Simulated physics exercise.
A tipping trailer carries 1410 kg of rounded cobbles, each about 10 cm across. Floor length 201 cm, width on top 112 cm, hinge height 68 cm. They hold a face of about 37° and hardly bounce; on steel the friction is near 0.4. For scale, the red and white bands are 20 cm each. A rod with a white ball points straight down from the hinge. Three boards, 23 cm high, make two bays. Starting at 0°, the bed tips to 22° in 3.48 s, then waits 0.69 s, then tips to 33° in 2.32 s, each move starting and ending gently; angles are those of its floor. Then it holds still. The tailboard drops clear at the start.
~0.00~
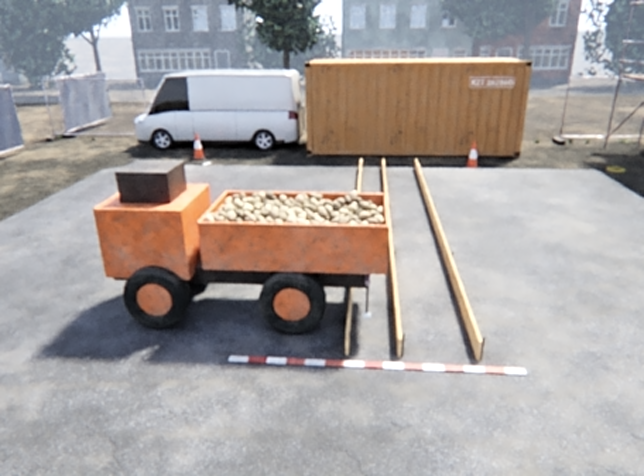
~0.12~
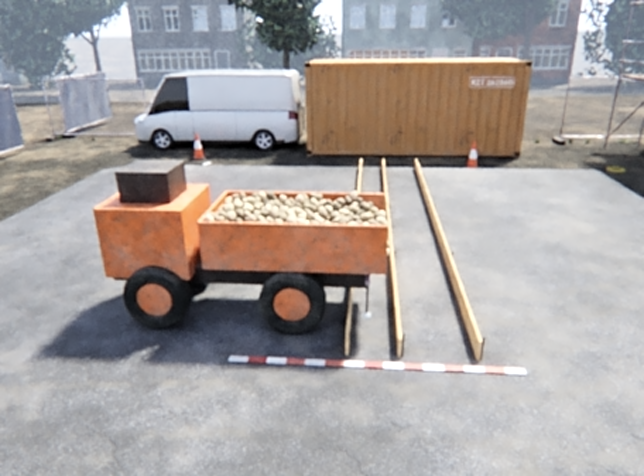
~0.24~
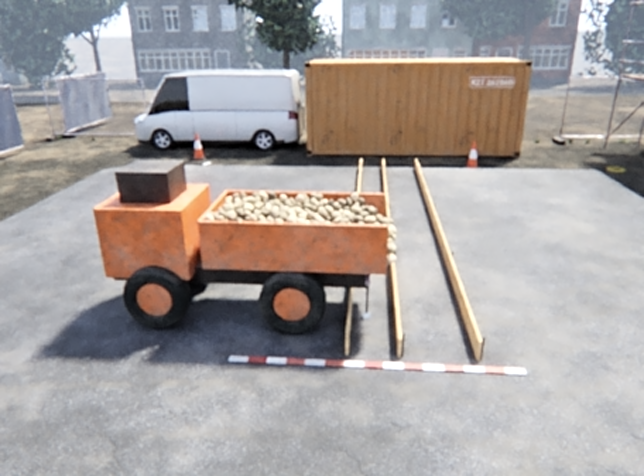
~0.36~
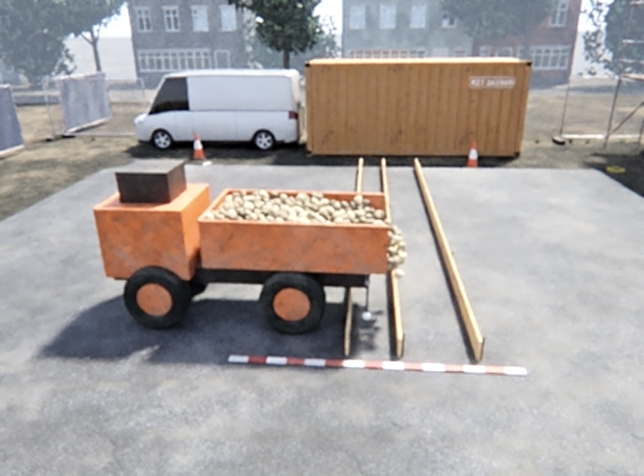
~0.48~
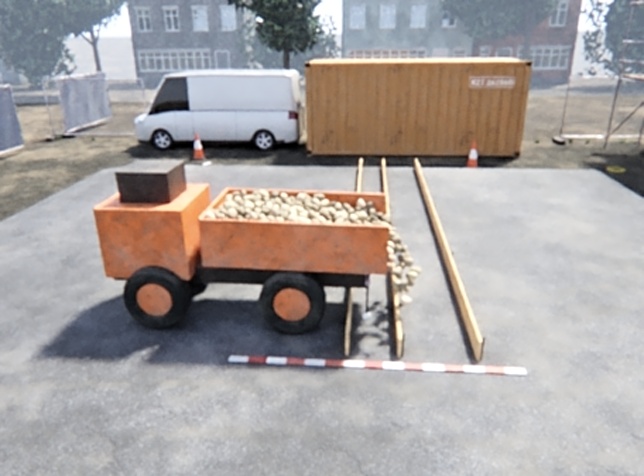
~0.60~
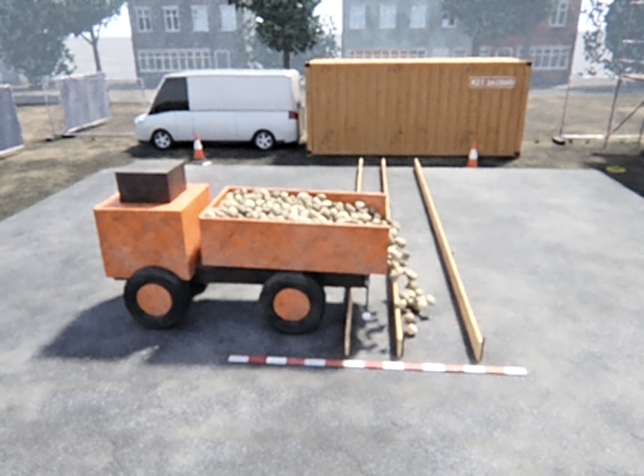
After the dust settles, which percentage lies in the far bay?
About 70 per cent.
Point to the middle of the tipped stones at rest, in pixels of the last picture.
Their middle is at about (417, 300).
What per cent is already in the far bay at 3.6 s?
Some 45 per cent.
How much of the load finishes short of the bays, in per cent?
Near 0 in a hundred.
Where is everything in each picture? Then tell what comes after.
The bed is at 0°, its lip at (386, 274); the top of the load is at (288, 199), in the first frame.
Lip at (386, 274), floor tilted 0°, highest stones at (288, 199); the stones move at 0.1 m/s on average, in the second frame.
Lip at (386, 274), floor tilted 0°, highest stones at (274, 199); 2 % has left, in the third frame.
The bed is at 1°, its lip at (386, 274); the top of the load is at (273, 199); 3 % has left, in the fourth frame.
Lip at (386, 274), floor tilted 1°, highest stones at (257, 198); 4 % has left, in the fifth frame.
Lip at (387, 274), floor tilted 2°, highest stones at (258, 197); 5 % has left, in the sixth frame.
After 2.6 s the floor is at 19°; 76 % in the bed, 2 % in the near bay, 22 % in the far bay; the foremost stones are at (457, 308).
After 3.6 s the floor is at 22°; 50 % in the bed, 5 % in the near bay, 45 % in the far bay; the foremost stones are at (464, 306).
After 6.9 s the floor is at 33°; 0 % in the bed, 26 % in the near bay, 70 % in the far bay, 4 % past the last board; the foremost stones are at (515, 309).
After 9.9 s the floor is at 33°; 0 % in the bed, 26 % in the near bay, 70 % in the far bay, 4 % past the last board; the foremost stones are at (515, 309).
